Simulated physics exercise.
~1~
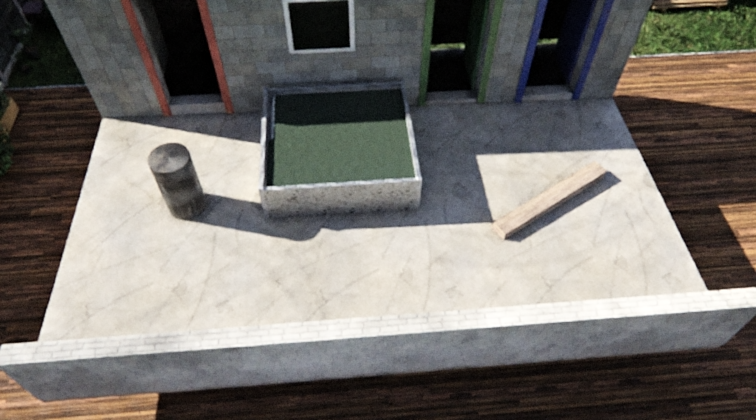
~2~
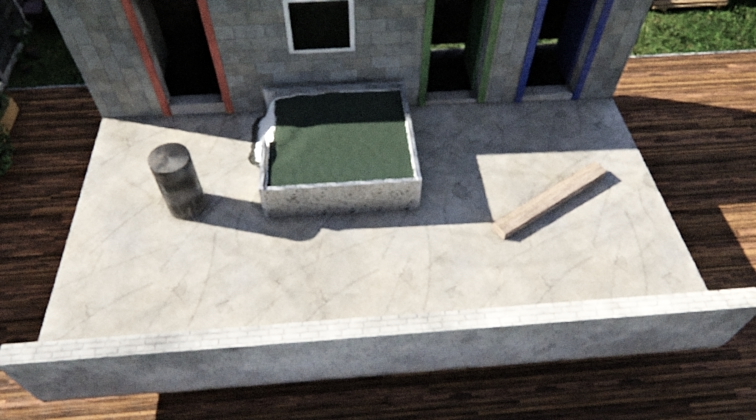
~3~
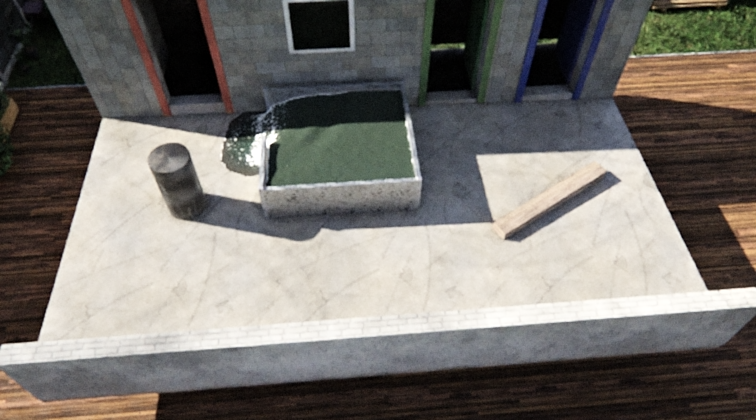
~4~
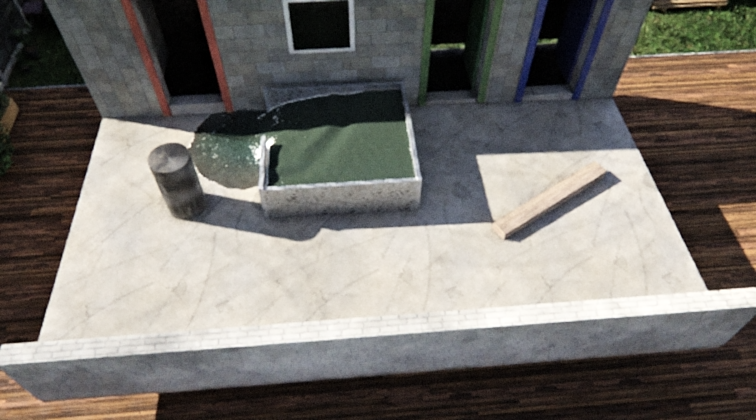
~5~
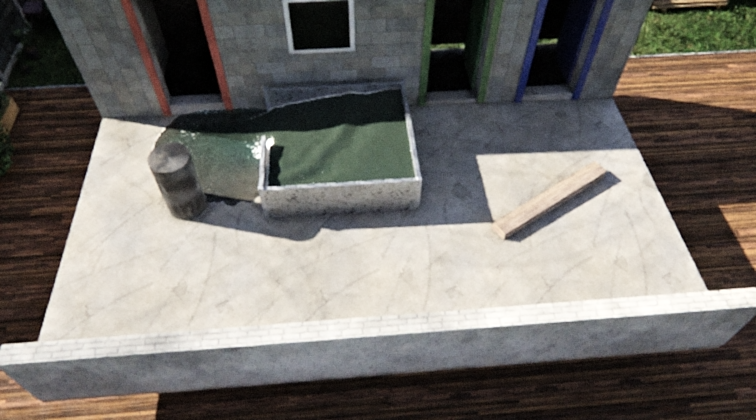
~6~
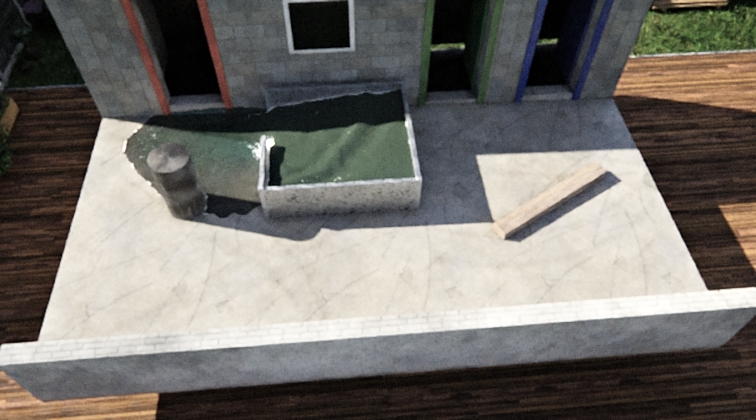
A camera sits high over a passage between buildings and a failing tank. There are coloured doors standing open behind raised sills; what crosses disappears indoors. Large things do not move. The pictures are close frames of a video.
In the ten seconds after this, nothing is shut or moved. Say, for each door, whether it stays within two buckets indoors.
One by one: The blue door gets two buckets or fewer; the green door gets two buckets or fewer; the red door gets two buckets or fewer.
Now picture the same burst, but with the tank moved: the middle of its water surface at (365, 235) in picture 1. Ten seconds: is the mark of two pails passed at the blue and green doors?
As for the blue one, it stays within the threshold, and the green one stays within the threshold.
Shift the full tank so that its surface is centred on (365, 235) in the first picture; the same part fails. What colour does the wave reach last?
I say the blue one.
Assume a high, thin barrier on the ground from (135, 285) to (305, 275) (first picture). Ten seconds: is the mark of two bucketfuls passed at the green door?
As for that door, the green one comes in short.
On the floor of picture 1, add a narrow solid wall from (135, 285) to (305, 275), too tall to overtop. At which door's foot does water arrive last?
Answer - the door marked blue.
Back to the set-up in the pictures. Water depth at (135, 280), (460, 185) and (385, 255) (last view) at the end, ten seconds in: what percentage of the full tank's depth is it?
Going in order, roughly 2, 0 and 0 %.
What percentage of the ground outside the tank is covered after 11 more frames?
It comes to 15 per cent.
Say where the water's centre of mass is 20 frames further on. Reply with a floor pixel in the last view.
Near (302, 159).
A moment on, water covers 15 % of the floor; the blue door not reached, the green door not reached, the red door wet at the sill, nothing in.
Next, water covers 15 % of the floor; the blue door not reached, the green door not reached, the red door wet at the sill, nothing in.
Then, water covers 20 % of the floor; the blue door not reached, the green door wet at the sill, nothing in, the red door wet at the sill, nothing in.
Later, water covers 20 % of the floor; the blue door not reached, the green door wet at the sill, nothing in, the red door wet at the sill, nothing in.
In the end, water covers 20 % of the floor; the blue door not reached, the green door wet at the sill, nothing in, the red door wet at the sill, nothing in.
